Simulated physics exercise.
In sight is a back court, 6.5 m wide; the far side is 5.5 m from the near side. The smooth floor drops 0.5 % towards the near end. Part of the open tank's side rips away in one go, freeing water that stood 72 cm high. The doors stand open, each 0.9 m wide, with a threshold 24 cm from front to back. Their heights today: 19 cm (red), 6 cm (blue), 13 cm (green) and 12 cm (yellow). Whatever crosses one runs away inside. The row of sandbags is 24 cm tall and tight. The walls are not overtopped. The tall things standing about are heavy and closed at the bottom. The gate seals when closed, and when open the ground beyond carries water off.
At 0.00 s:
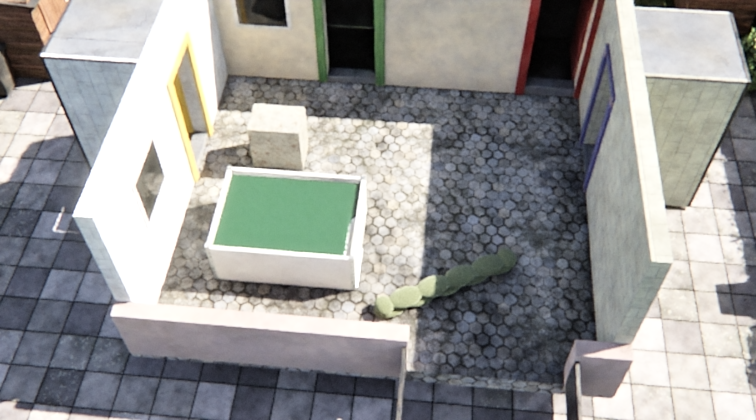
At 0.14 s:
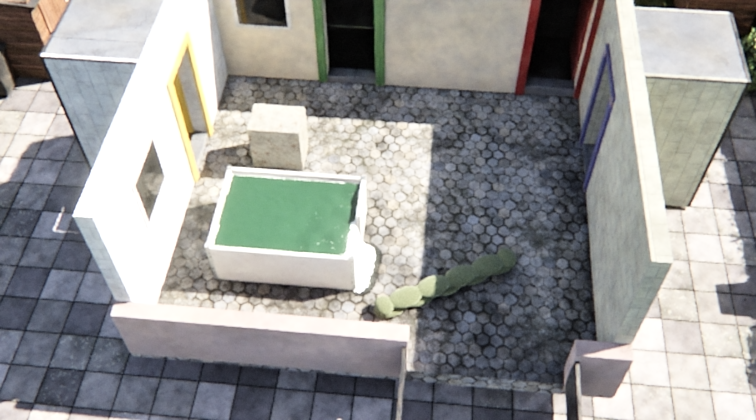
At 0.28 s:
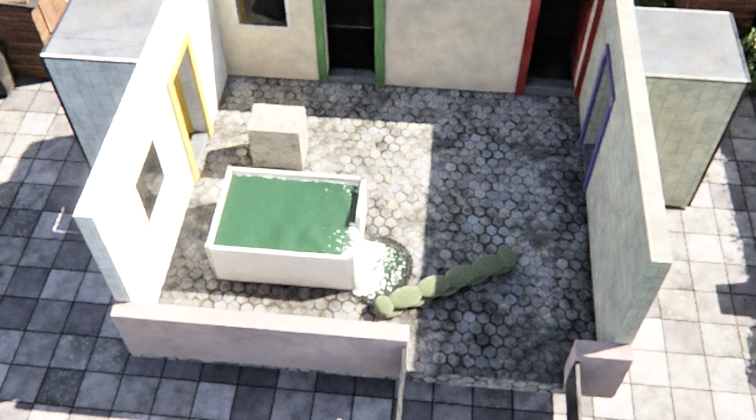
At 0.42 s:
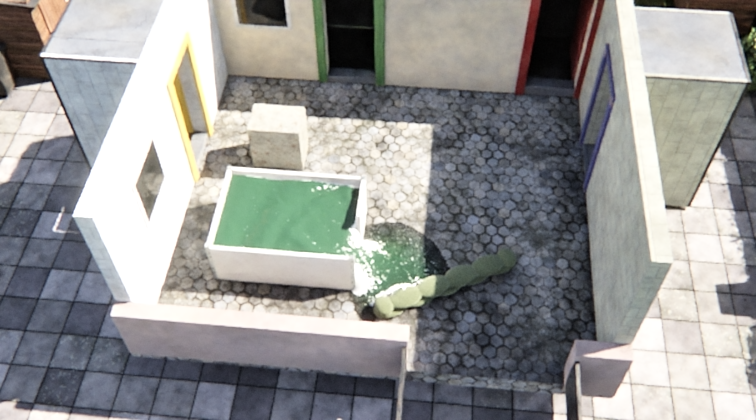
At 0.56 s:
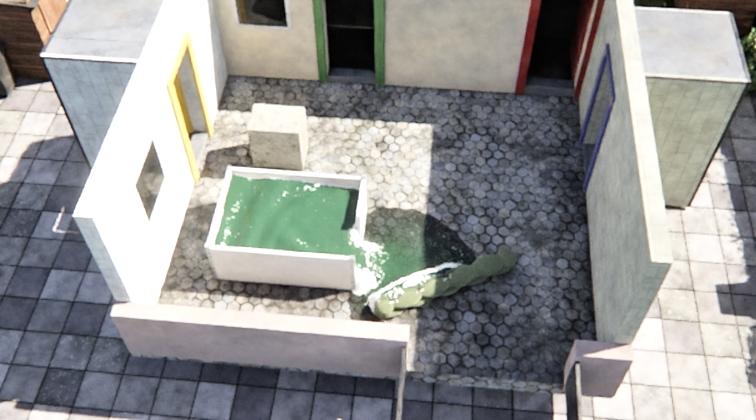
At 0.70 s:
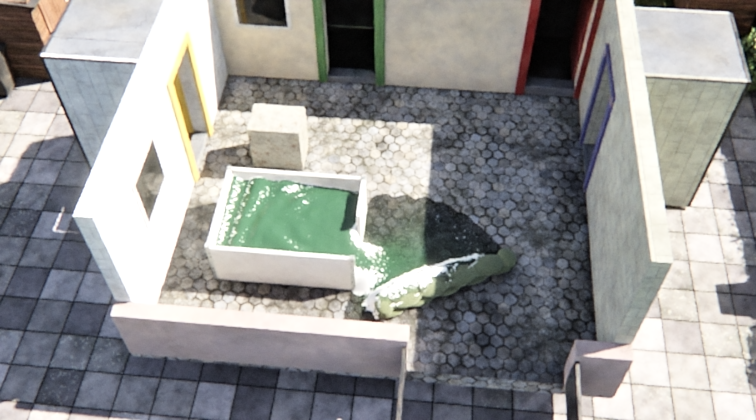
Green water bursts from the right side of an open tank and spreads across the paved court.
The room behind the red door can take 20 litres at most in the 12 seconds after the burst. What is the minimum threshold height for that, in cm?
About 25 cm.
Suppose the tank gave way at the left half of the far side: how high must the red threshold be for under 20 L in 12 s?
Then roughly 7.5 cm.
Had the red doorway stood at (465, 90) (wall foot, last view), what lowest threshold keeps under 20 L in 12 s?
About 5.0 cm.
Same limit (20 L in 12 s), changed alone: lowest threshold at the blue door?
About 15 cm at blue.
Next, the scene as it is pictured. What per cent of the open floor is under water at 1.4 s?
Some 25 per cent of it.
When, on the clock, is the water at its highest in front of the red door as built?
At about 3.2 s.
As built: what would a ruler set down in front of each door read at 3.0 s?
Depths in cm: Red 26, blue 14, green 0, yellow 0.
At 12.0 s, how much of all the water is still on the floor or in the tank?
Some 80 per cent remains.
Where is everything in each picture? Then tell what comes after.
The open tank at (289, 215) is whole and still, 72 cm deep; the red door at (558, 53) is dry, in the first frame.
The front is at (377, 261), 0.3 m from the gap at (354, 258); 0.2 m2 of floor is wet, 72 cm left at the back, in the second frame.
The front is at (407, 270), 0.8 m from the gap at (355, 258); 0.7 m2 of floor is wet, 72 cm left at the back, in the third frame.
The front is at (442, 279), 1.3 m from the gap at (355, 259); 1.4 m2 of floor is wet, 72 cm left at the back, in the fourth frame.
The front is at (474, 265), 1.8 m from the gap at (355, 259); 2.3 m2 of floor is wet, 68 cm left at the back, in the fifth frame.
Water pours out at (355, 258) and has run 2.2 m, to (497, 254); about 5 cm deep outside, 61 cm at the back; 3.3 m in a straight line remain to the red door at (558, 53), in the sixth frame.
After 1.4 s water covers 25 % of the floor, deepest (43 cm) near (413, 290); it has not reached the red door.
After 3.0 s water covers 45 % of the floor, deepest (37 cm) near (579, 101); 26 cm at the red door, 11 litres in over its 19 cm threshold.
After 12.0 s water covers 95 % of the floor, deepest (10 cm) near (152, 321); 5 cm at the red door, 53 litres in over its 19 cm threshold.
At the red door as built, the water arrived by 2.5 s and peaked near 27 cm at 3.2 s.
With a threshold of 22.5 cm, 30 litres would have come in within the 12 s; with 31 cm, 5 litres. So under 20 litres takes about 25 cm.
